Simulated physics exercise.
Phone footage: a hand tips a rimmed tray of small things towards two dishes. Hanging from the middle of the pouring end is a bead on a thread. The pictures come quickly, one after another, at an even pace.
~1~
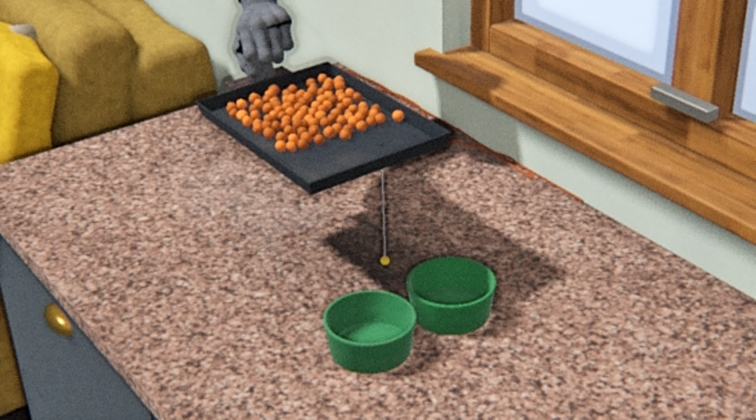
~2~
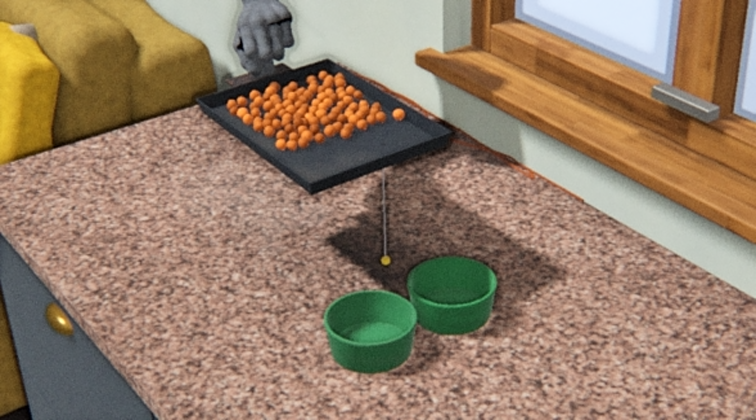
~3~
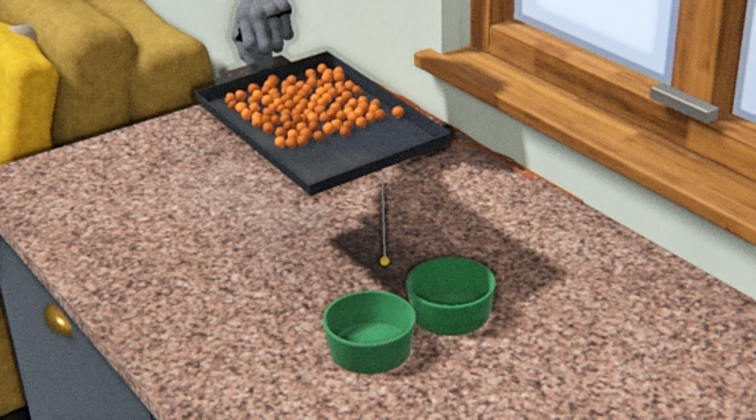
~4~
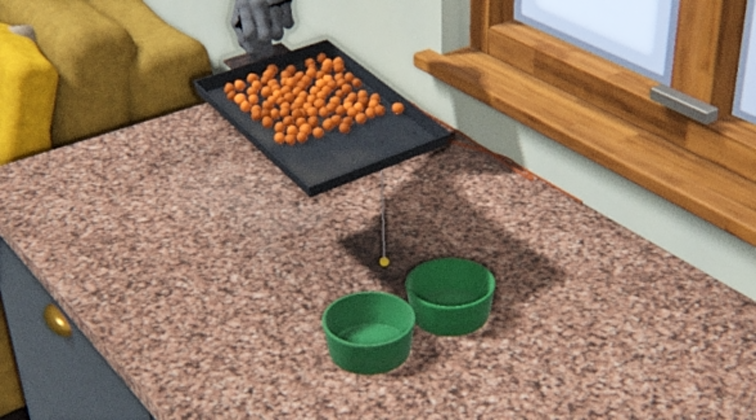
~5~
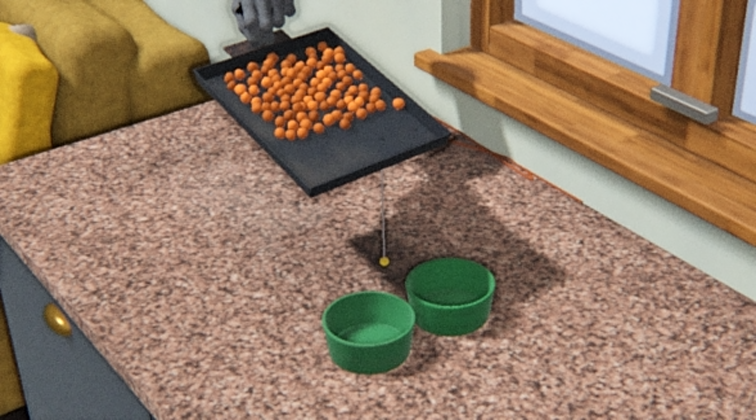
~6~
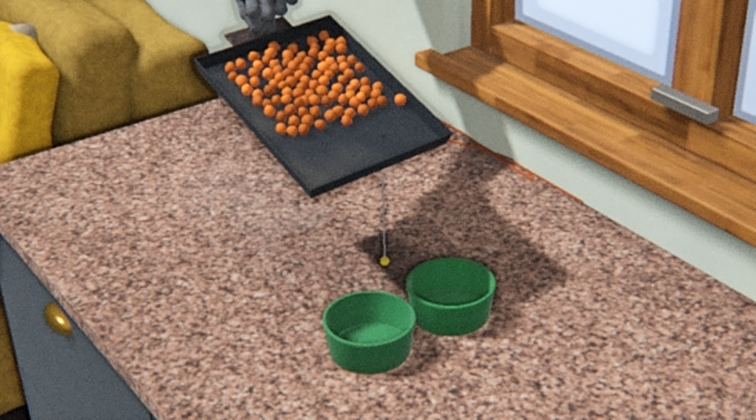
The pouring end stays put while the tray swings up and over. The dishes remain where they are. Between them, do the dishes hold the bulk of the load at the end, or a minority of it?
By the end, the dishes are holding most of the load, I'd say.
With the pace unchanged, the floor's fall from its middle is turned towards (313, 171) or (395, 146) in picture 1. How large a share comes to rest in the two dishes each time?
Lab note: Case 1 near 30 %, case 2 near 30 %.
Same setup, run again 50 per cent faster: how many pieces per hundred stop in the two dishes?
Close to 80 in a hundred.
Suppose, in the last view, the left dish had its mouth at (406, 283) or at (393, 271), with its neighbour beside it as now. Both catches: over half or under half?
Well, a minority share the first time and a minority share the next.
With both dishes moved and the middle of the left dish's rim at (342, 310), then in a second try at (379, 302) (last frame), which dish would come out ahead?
Result, try one: The left of the two; try two: The left of the two.
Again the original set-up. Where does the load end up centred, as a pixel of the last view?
(387, 337).
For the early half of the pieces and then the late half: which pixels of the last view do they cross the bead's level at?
First around (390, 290), afterwards around (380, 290).
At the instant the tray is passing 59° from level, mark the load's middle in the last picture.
Roughly at (360, 149).
Soon, tray tipped steeply; nearly all on the tray; a stray few in the air.
A while on, tray tipped right over; most on the tray; a stray few in the left dish; a small part in the right dish; a small part outside both; a small part in the air.
Towards the end, tray tipped past a quarter turn; about half in the left dish; about a quarter in the right dish; about a quarter outside both.
Finally, tray tipped past a quarter turn; about half in the left dish; about a quarter in the right dish; about a quarter outside both.
